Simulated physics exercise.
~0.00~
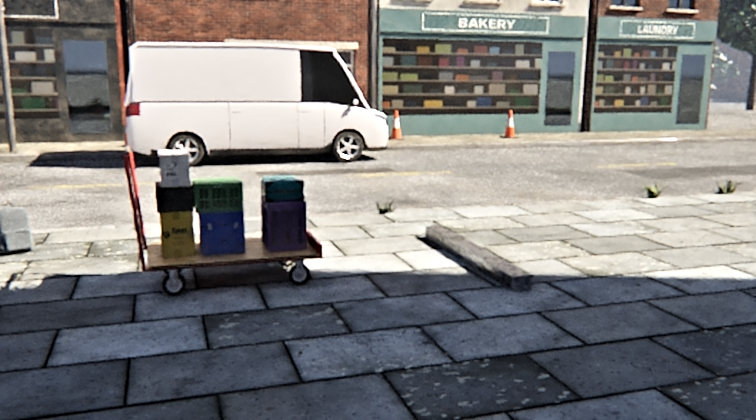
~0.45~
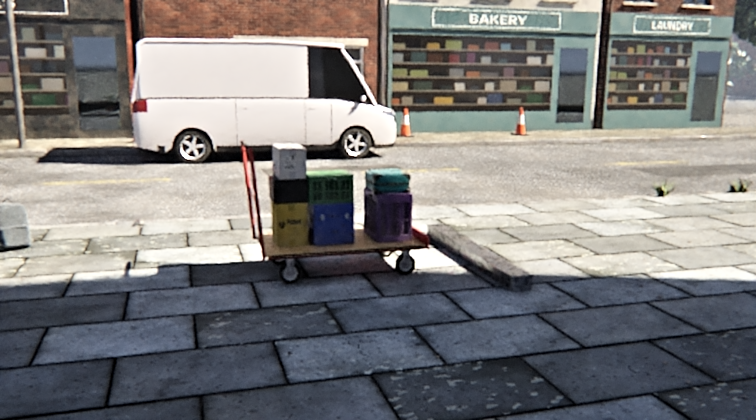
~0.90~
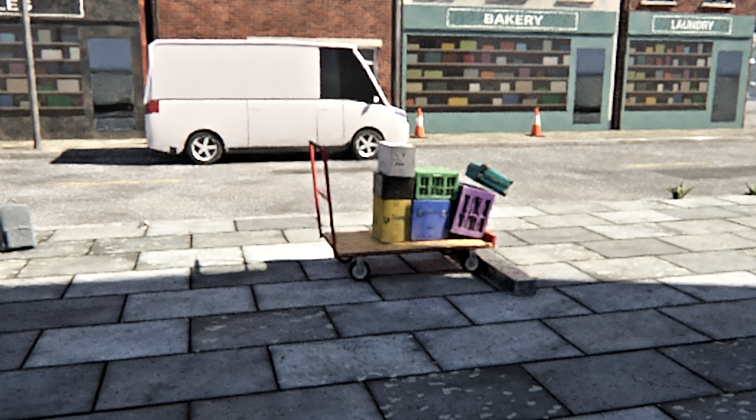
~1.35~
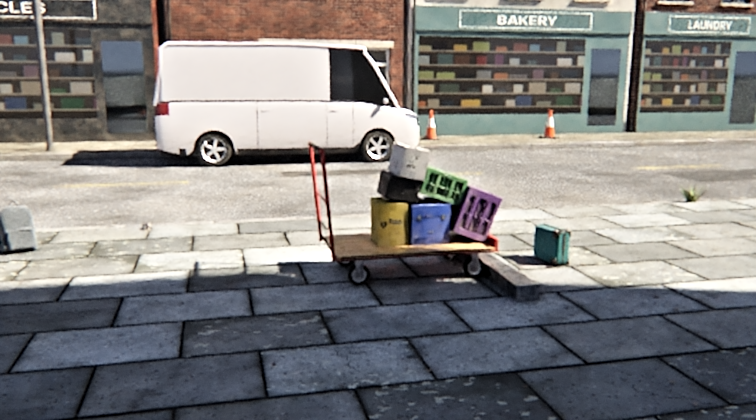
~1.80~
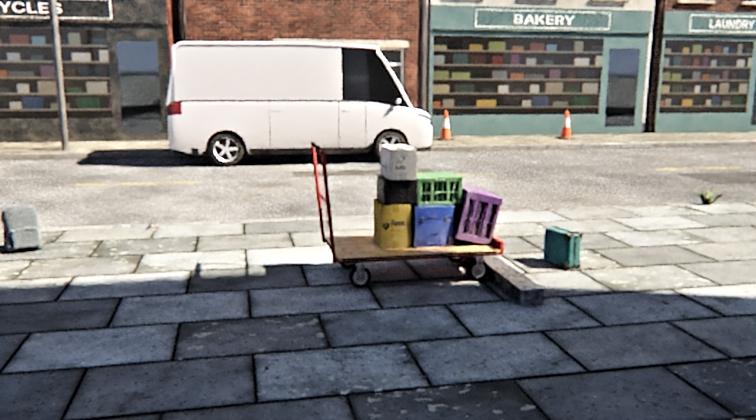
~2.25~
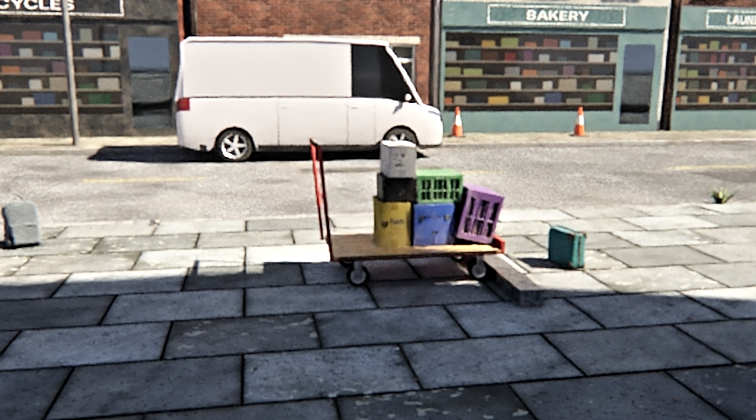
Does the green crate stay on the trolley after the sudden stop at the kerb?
Yes, the green crate tips forward for a moment but ends up still aboard, resting on top of the blue box.
